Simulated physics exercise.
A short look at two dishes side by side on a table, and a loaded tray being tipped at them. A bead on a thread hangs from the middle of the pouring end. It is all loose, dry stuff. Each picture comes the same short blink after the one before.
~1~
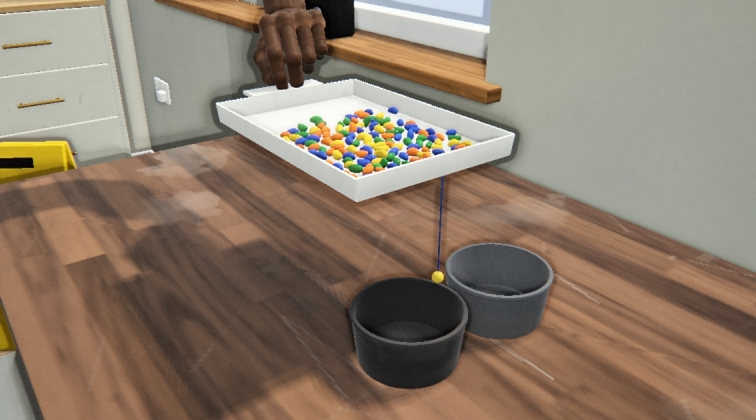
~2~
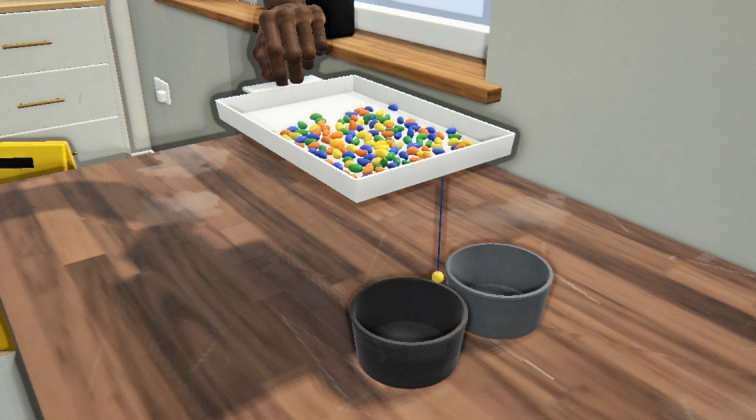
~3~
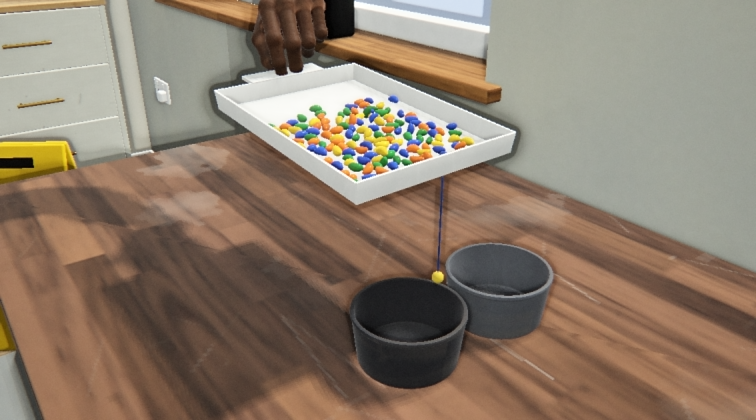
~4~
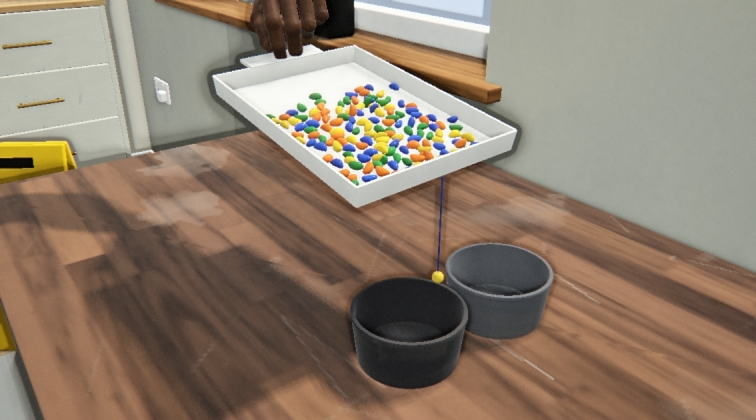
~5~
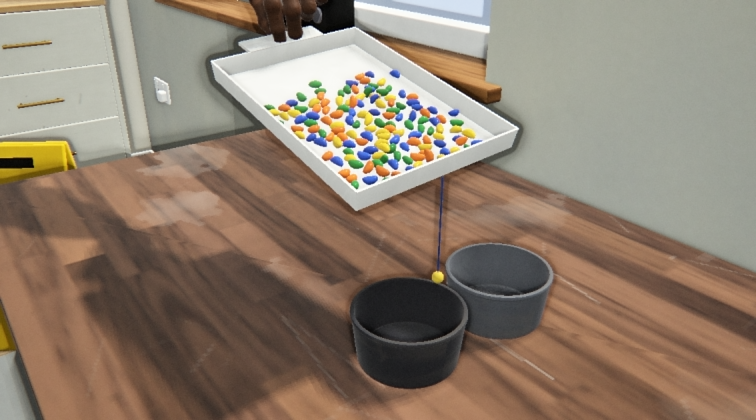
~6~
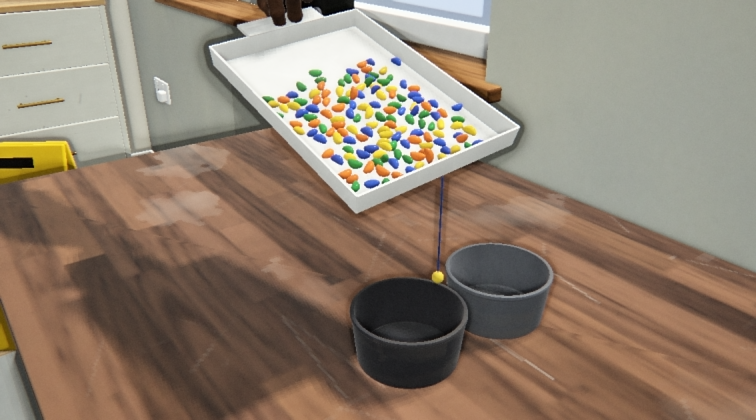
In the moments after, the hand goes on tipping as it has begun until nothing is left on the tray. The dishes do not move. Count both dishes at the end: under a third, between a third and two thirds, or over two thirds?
Caught overall: Between a third and two thirds.
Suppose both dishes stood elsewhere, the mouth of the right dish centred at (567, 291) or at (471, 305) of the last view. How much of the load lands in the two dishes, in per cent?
First some 30, then 80 per cent.
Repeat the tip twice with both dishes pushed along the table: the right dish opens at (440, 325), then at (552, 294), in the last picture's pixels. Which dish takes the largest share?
First the right dish, then the dish on the left.
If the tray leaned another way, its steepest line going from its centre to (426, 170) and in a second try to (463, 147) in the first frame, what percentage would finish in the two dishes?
About 20 and 80 per cent.
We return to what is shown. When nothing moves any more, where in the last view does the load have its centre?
Around (395, 370).
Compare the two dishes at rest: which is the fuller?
The winner is the left one.
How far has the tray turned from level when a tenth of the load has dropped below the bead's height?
At some 100 degrees.
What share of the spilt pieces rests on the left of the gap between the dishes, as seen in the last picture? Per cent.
Near 80 %.
Just after the last frame, tray tipped steeply; almost all on the tray; just a few in the air.
A moment on, tray tipped past a quarter turn; roughly half on the tray; about a tenth in the left dish; about a tenth outside both; roughly a third in the air.
Further on, tray tipped past a quarter turn; roughly half in the left dish; roughly half outside both.
When it is over, tray tipped past a quarter turn; roughly half in the left dish; not one in the right dish; roughly half outside both.
